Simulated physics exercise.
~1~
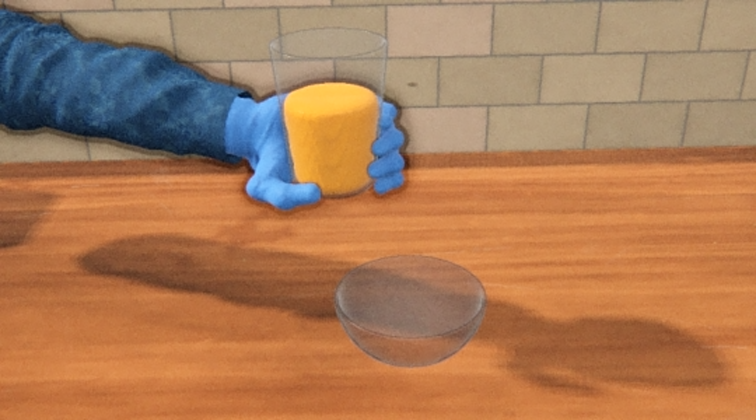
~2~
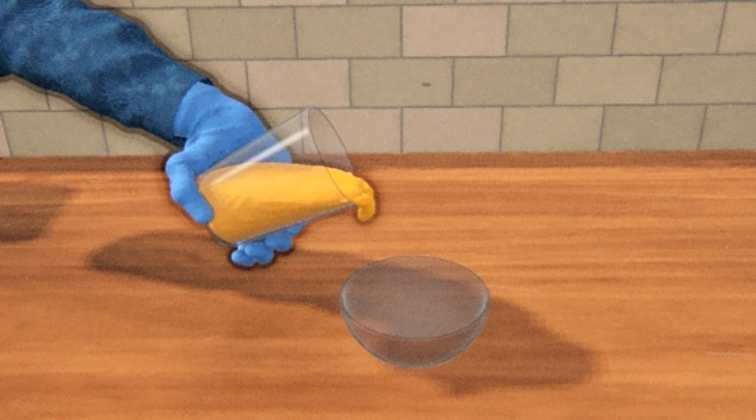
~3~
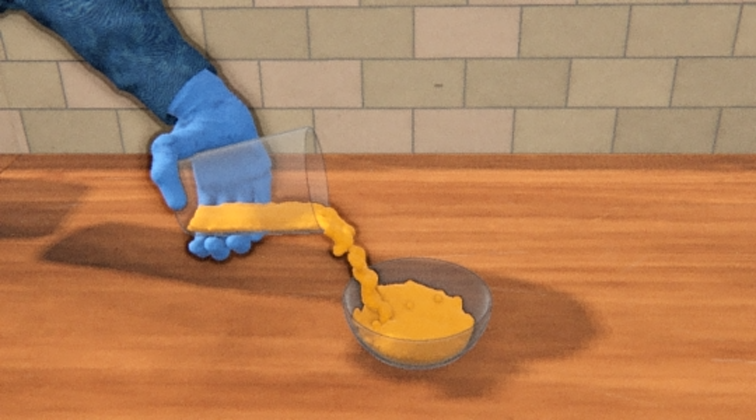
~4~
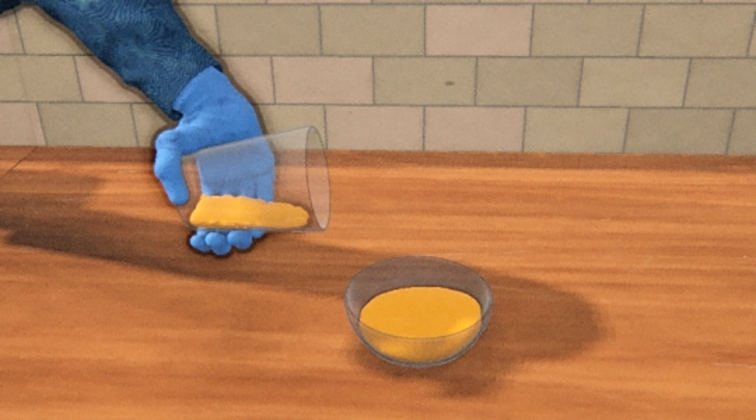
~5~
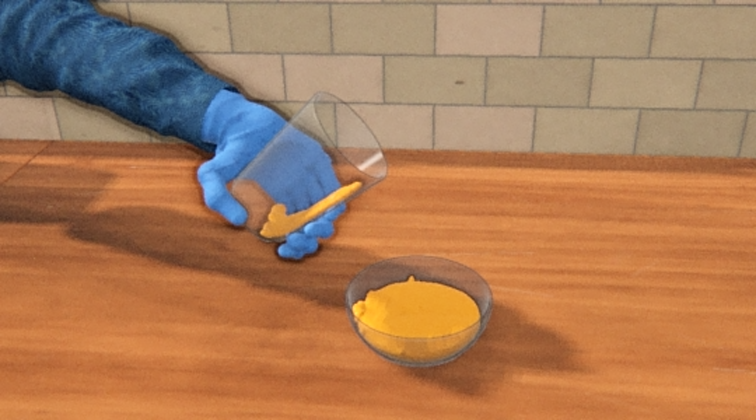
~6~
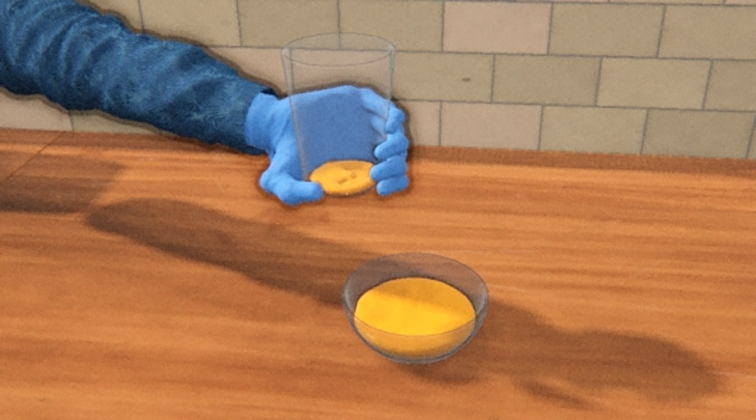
At first, a blue-gloved hand in a dark blue sleeve holds a clear tumbler of orange-yellow juice upright above an empty, clear round bowl on a wooden surface, before a tiled wall. The hand tips the tumbler to the right until juice reaches its lip. It leans further, and a lumpy stream falls into the bowl. The stream then stops while the tumbler is still well tilted, with some juice left inside. Finally, the hand turns the tumbler upright again, leaving a shallow layer in it and the bowl holding a good share of the juice.
